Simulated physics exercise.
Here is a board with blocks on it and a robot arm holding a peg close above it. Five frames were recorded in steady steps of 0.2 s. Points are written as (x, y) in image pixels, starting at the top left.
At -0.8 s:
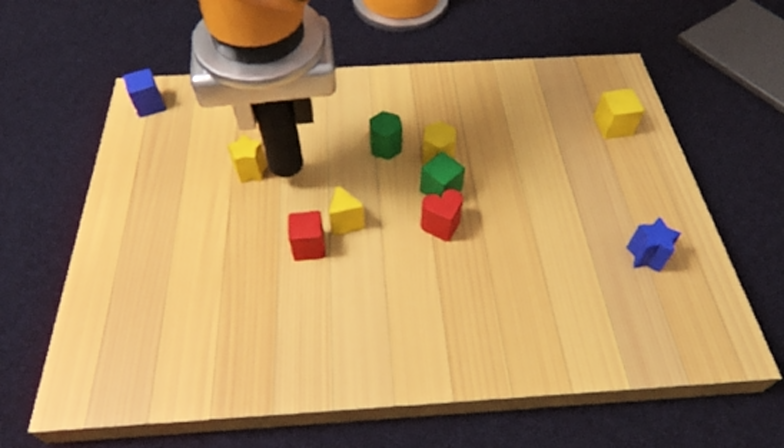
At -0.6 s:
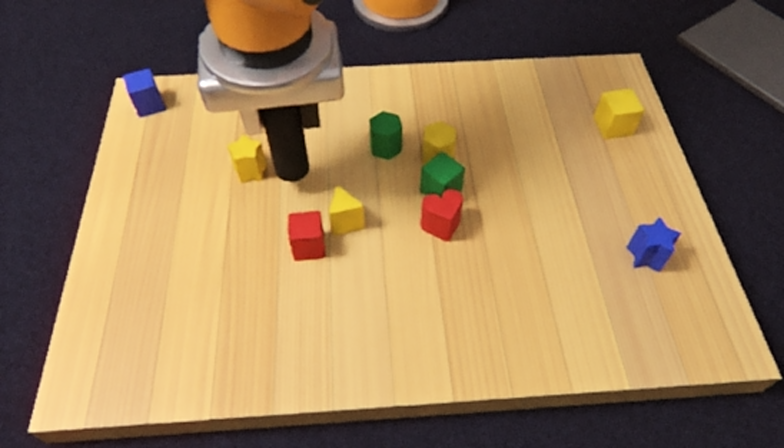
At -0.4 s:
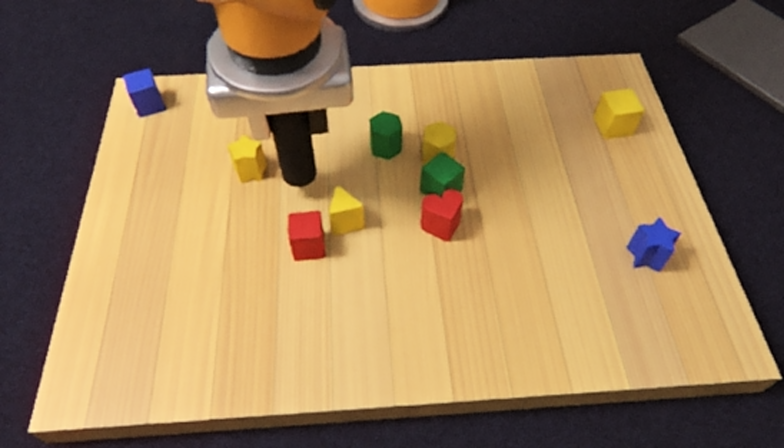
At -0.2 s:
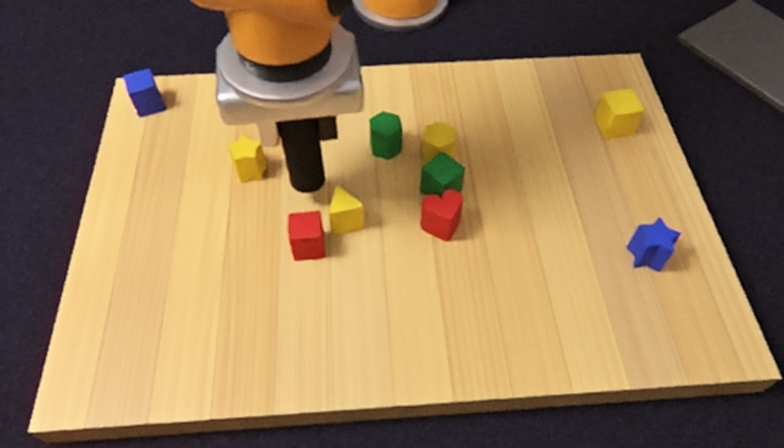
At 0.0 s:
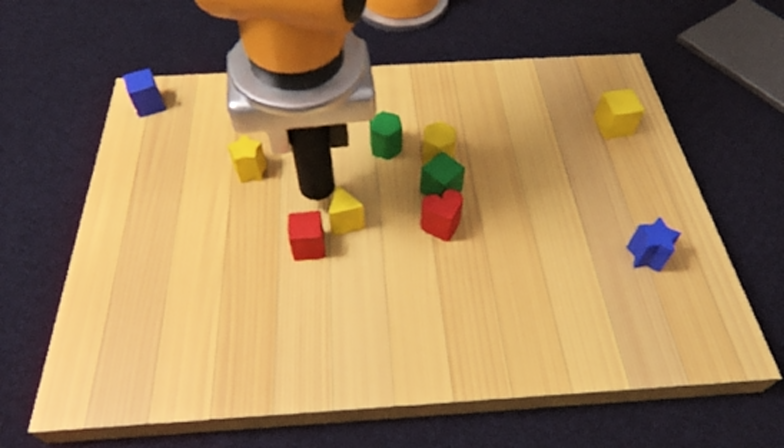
In this clip, a robot arm holding a dark peg above a wooden board moves slowly right and slightly toward the viewer, nearing a red block and a yellow triangular piece, while the colored blocks stay still.
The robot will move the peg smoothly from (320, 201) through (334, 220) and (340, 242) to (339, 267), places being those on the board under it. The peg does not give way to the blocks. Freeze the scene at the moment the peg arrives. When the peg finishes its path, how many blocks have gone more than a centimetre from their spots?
Of all the blocks, two travel more than a centimetre.
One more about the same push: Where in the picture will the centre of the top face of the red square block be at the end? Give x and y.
It sits at (299, 246).
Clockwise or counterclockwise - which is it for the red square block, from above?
The block spins clockwise.
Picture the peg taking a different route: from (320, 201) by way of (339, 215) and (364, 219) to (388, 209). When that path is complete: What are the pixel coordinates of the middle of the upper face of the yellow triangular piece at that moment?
It comes to (376, 217).
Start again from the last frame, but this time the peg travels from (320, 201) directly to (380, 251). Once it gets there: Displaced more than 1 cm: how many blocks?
The count will be 1.
What follows on the original path. Halfway along, peg at (337, 217); red square block at (303, 230), turned 20° clockwise; yellow triangular piece at (365, 218).
At the end, peg at (337, 253); yellow star-shaped block still; red square block at (299, 246), turned 90° clockwise; yellow triangular piece at (369, 223), turned 15° anticlockwise.
